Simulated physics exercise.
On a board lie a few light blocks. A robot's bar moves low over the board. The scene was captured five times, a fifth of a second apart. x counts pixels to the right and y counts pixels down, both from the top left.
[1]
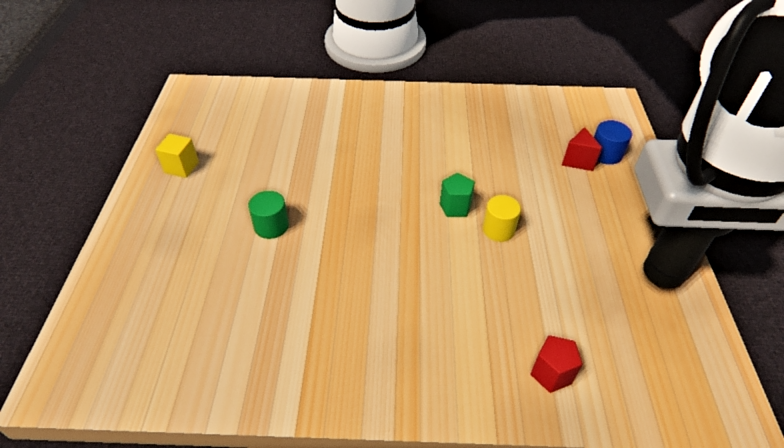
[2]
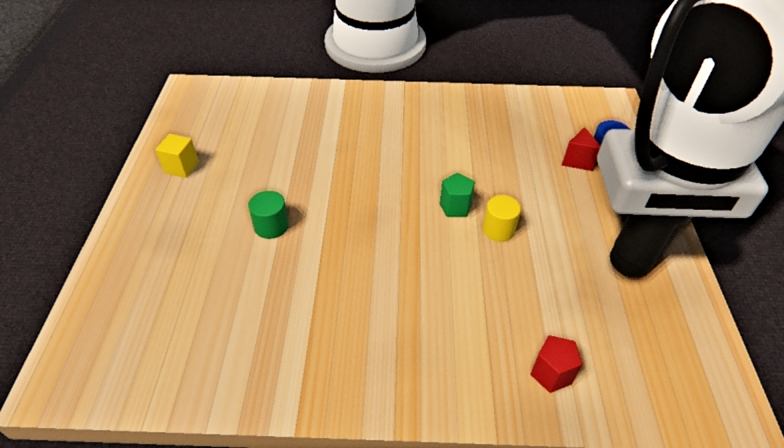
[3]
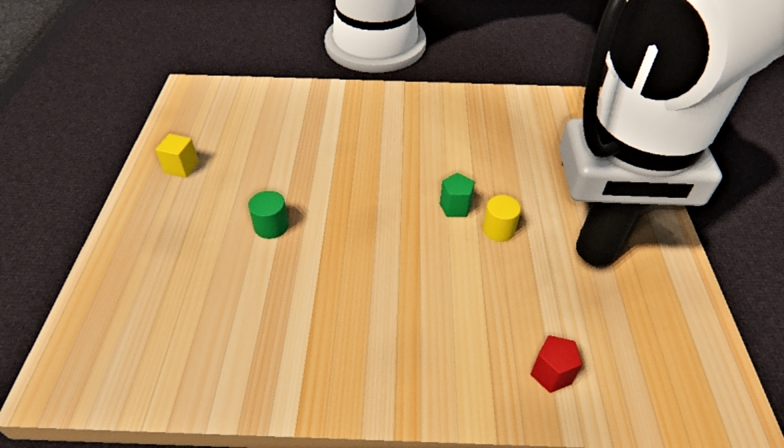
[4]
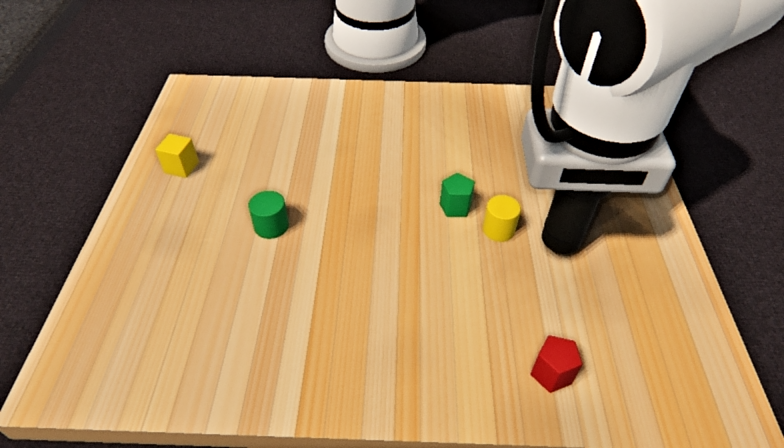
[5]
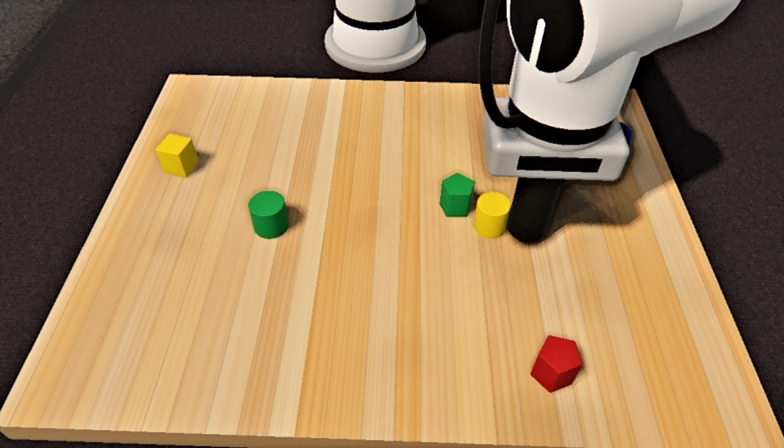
A robot arm moves its black bar left across the board and nudges the yellow cylinder left.
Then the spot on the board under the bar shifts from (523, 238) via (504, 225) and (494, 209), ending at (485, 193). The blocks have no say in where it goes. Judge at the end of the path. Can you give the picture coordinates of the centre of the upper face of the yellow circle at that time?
It will likely be found at (465, 189).
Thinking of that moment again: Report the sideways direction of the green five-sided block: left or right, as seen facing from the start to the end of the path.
The green five-sided block is shifted sideways to the left, facing along the path from start to end.
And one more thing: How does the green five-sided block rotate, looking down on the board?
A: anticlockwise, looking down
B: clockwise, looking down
I'll go with B - clockwise, looking down.
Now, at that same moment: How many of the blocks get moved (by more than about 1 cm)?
The number is two.
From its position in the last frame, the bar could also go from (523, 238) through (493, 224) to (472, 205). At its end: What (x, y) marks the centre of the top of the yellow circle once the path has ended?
It is at (444, 188).
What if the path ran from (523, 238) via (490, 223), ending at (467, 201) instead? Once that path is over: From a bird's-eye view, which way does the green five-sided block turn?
Prediction: Clockwise.
On the path given first. Halfway along, bar at (500, 207); green five-sided block at (441, 177), turned 40° clockwise; yellow circle at (468, 192).
At the end, bar at (487, 183); green five-sided block at (436, 176), turned 40° clockwise; yellow circle at (465, 189).
